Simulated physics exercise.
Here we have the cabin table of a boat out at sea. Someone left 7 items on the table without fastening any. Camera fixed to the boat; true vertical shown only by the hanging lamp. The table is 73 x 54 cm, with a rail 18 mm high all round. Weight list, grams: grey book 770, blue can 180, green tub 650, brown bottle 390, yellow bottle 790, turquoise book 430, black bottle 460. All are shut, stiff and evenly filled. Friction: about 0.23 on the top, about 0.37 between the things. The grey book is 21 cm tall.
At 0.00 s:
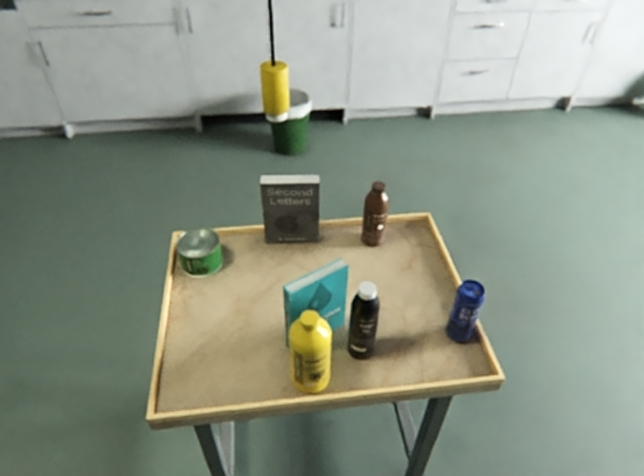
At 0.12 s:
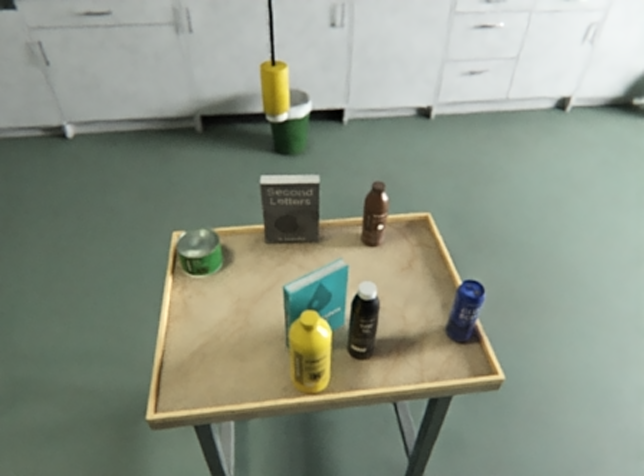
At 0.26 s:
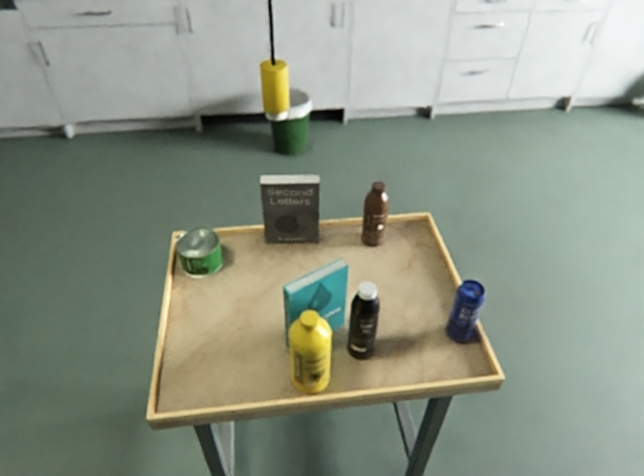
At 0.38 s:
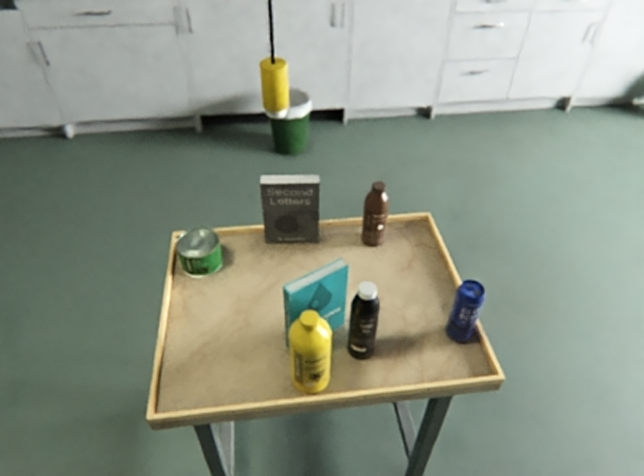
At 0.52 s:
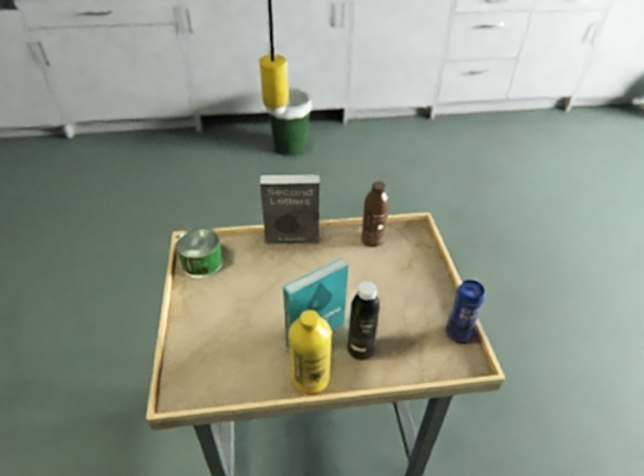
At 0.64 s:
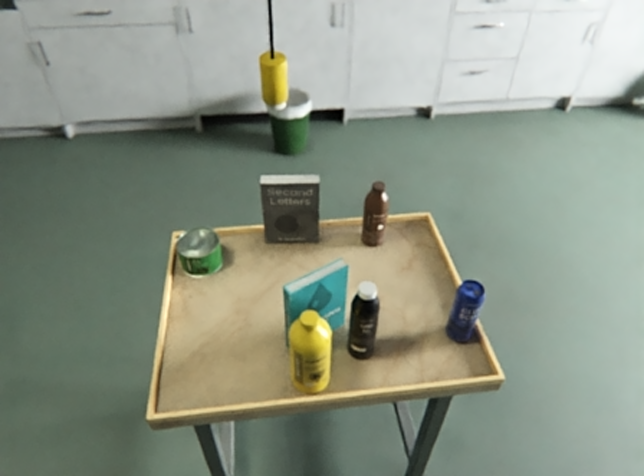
Boat cabin with white cupboards, a yellow lamp hanging almost still beyond a railed table where books, bottles and cans stay in place.
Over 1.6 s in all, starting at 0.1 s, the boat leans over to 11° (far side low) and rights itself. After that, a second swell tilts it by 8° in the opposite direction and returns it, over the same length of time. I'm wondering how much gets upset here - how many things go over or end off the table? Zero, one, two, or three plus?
I'd say two things.
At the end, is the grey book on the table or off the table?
Grey book: Goes out of bounds.
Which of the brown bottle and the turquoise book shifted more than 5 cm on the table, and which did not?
As for the brown bottle, it remains where it was, and the turquoise book winds up somewhere else.
After 1.24 s, heel 7°, far side down; grey book now off the table; turquoise book on its side.
After 1.44 s, heel 3°, far side down; turquoise book on its side.
After 1.64 s, boat level; turquoise book on its side.
At rest (3.8 s), off the table, grey book; tipped over on the table, turquoise book; the other 5 in place, give or take 5 cm. In the last view, grey book near (268, 355), blue can near (464, 312).
